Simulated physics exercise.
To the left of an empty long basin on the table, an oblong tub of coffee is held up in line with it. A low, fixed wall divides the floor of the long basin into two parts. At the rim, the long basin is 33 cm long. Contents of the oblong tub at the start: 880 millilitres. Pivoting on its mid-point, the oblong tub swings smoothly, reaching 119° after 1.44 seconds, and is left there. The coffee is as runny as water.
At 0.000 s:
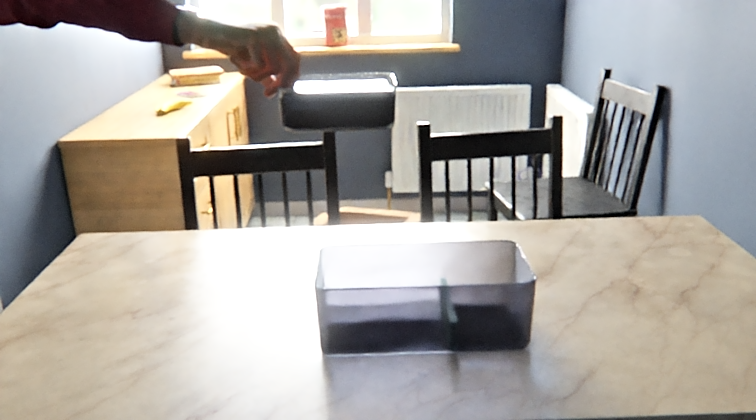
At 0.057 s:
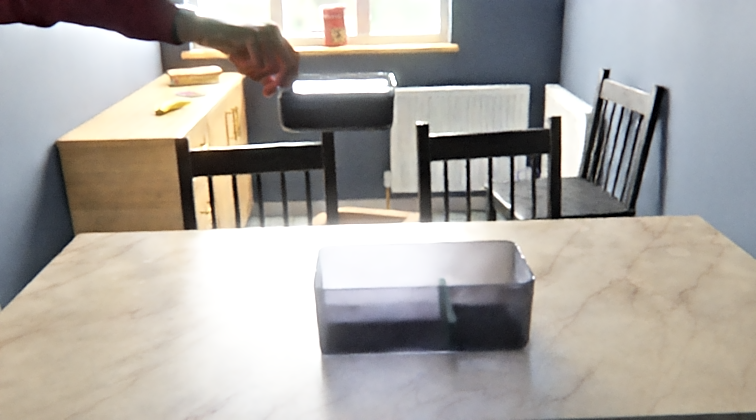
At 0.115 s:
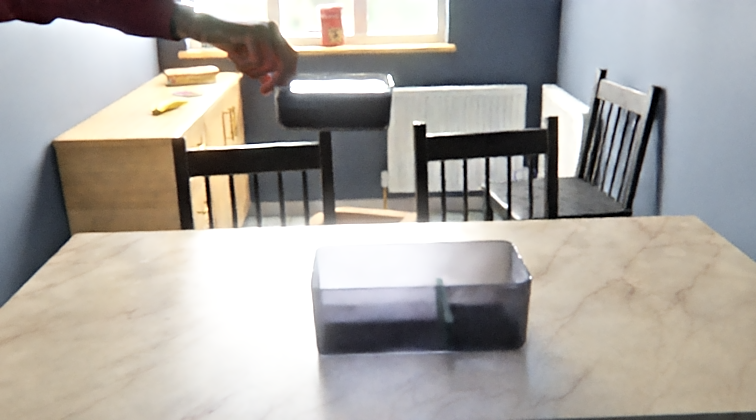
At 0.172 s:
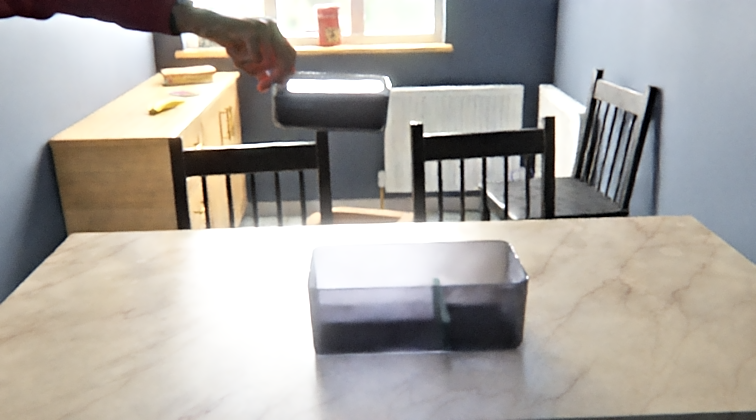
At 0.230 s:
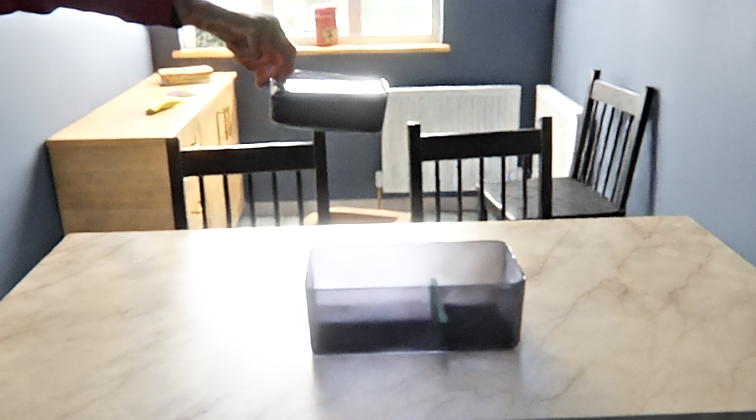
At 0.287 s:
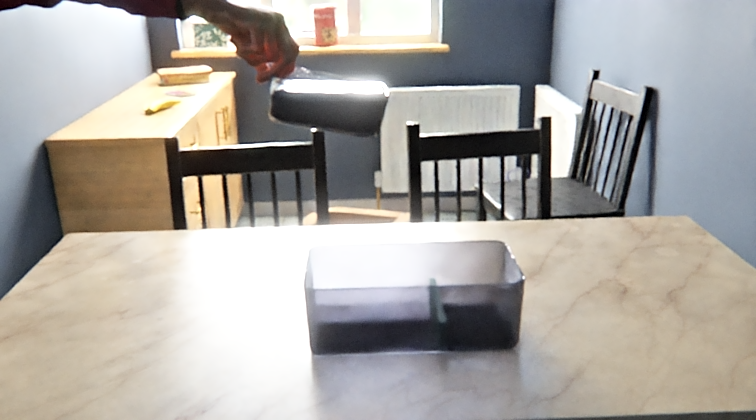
A hand holds a dark oblong tub above a table and tilts it slightly rightward.
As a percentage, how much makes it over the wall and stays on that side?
Some 58 per cent makes it over and stays.
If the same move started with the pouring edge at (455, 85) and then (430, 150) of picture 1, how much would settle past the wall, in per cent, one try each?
In turn about 60 and 75 per cent.
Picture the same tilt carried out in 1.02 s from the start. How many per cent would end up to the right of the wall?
That would give about 55 percent.
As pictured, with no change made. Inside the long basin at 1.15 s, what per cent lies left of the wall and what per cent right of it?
Around 22 on the left and around 58 on the right.
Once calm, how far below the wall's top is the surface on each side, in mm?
For the left, around 42 mm; for the right, around 22 mm.
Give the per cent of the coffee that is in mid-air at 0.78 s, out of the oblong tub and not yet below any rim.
It comes to roughly 54 per cent.
By 0.78 s the tilt is 68° and 25 per cent is still to pour, 3 is left of the wall and 17 right of it.
By 1.15 s the tilt is 107° and 3 per cent is still to pour, 22 is left of the wall and 58 right of it.
By 1.53 s the tilt is 119° and 0 per cent is still to pour, 32 is left of the wall and 58 right of it.
By 1.94 s the tilt is 119° and 0 per cent is still to pour, 32 is left of the wall and 58 right of it.
At rest 32 per cent lies left of the wall, 58 right of it and 10 outside.
